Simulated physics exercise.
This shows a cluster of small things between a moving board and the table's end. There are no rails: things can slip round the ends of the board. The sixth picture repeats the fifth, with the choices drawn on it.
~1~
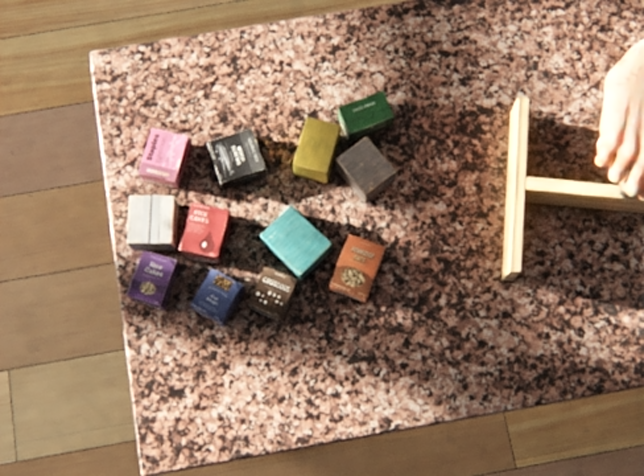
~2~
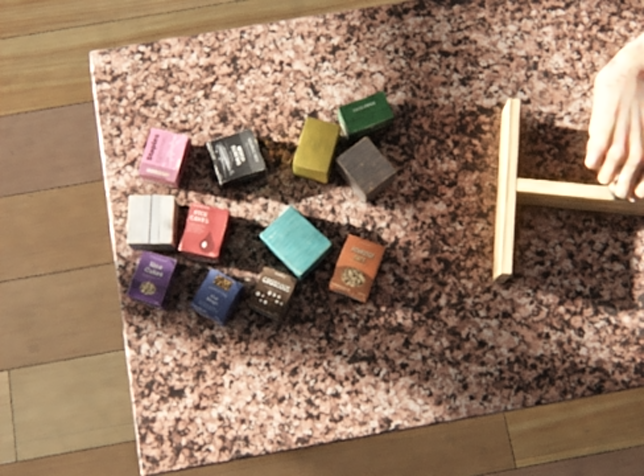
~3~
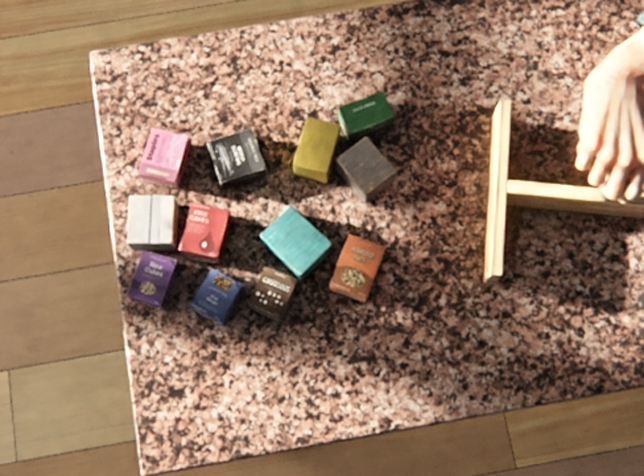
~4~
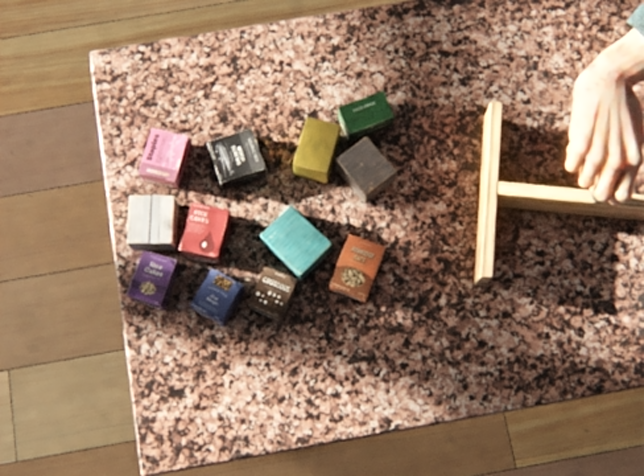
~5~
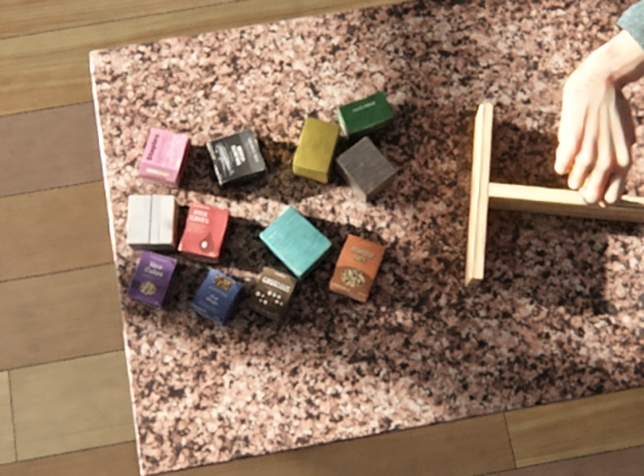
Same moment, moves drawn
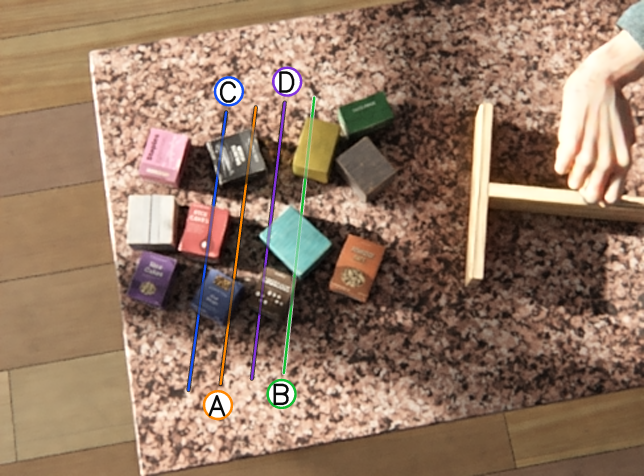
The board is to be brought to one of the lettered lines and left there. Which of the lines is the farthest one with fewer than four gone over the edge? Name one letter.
As far as mark C.
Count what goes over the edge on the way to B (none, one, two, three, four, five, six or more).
The count is none.
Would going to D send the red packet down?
No.
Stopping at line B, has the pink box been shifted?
No.
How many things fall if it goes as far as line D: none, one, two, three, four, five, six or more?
By then, none.
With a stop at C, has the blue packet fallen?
By then, yes.
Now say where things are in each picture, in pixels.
In the first picture, turquoise block (296, 243); red packet (206, 234); white box (153, 223).
In the second picture, board (511, 184); orange packet (357, 269).
In the third picture, board (501, 185); blue packet (218, 298).
In the fourth picture, board (492, 187); yellow block (317, 150).
In the fifth picture, board (483, 189); pink box (165, 159); purple packet (154, 281); brown packet (273, 295).
On the marked copy, A at (239, 240); B at (299, 230); C at (208, 246); D at (269, 235).
Following C. Soon after the start, board (384, 205); yellow block (308, 146); orange packet (351, 270).
Later, board (286, 222); purple packet (142, 281); white box (139, 216).
In the end, board (209, 235); blue packet over the edge; purple packet over the edge; three fallen.
As for the rest, A is within the limit but short; B is within the limit but short; D is within the limit but short.
